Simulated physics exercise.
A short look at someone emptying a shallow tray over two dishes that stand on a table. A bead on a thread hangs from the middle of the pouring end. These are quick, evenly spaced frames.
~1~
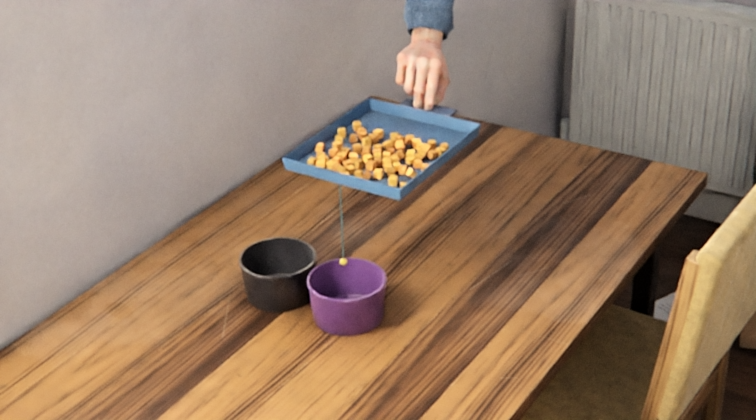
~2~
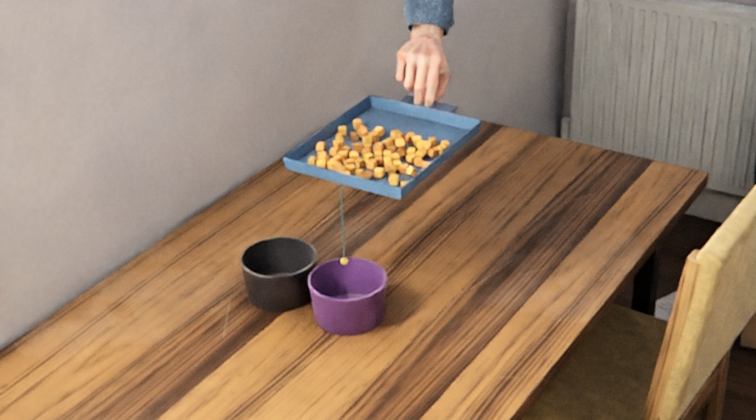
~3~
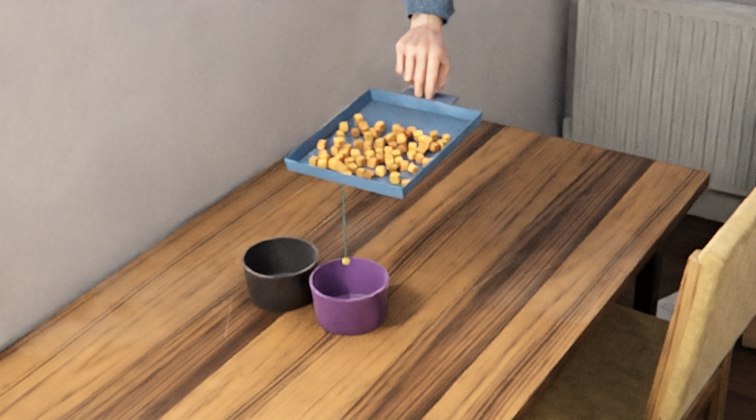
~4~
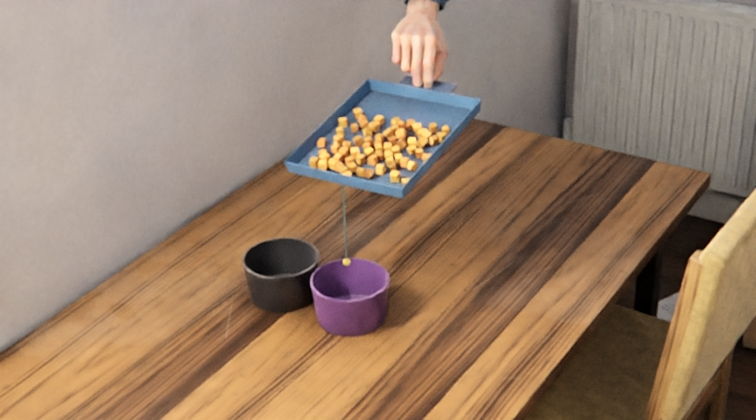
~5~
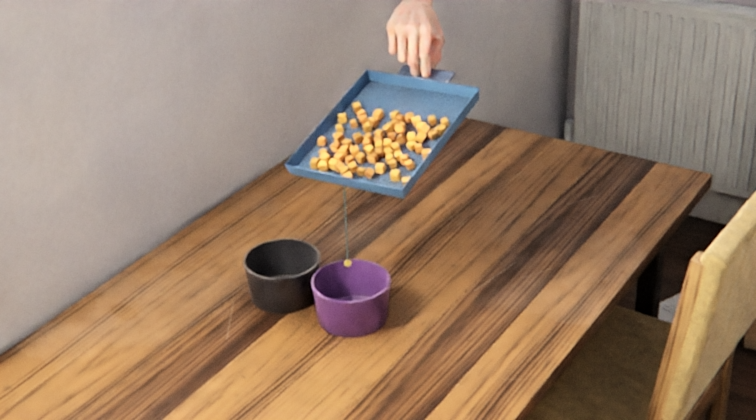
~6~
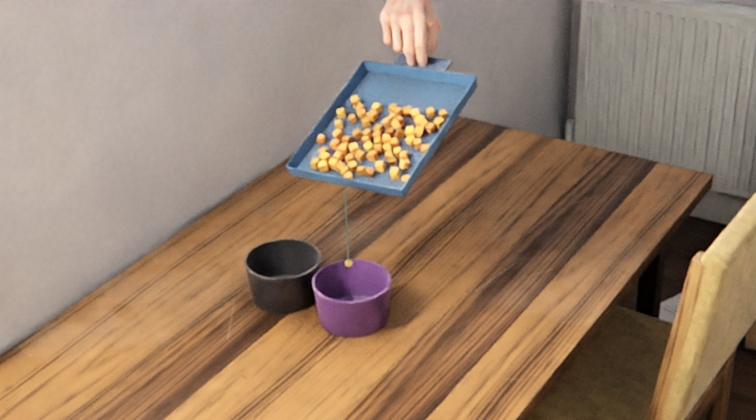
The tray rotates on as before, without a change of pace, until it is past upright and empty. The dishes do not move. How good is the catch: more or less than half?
Together they catch under half.
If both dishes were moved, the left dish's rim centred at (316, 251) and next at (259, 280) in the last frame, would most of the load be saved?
First not half, then over half.
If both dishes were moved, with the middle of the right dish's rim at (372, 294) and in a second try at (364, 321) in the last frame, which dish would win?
One: The left-hand dish. Two: Left.
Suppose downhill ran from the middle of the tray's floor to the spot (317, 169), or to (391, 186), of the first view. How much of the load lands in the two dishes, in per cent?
The first gives 60 %, the second 20 %.
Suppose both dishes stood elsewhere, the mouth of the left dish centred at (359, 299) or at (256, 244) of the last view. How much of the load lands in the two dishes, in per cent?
Roughly 30 per cent, and 20 per cent.
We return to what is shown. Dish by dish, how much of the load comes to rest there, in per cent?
The left dish has 20 per cent, the right dish has 10.
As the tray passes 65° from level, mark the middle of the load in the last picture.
Around (337, 160).
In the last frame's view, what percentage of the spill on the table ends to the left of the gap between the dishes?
Some 90 per cent.
Soon after the last picture, tray tipped steeply; nearly all on the tray; a stray few in the air.
A little later, tray tipped past a quarter turn; most on the tray; a stray few in the left dish; a small part outside both; a small part in the air.
Later still, tray tipped past a quarter turn; a small part in the right dish; about a quarter in the left dish; about two thirds outside both; a stray few in the air.
By the end, tray tipped past a quarter turn; a small part in the right dish; about a quarter in the left dish; about two thirds outside both.
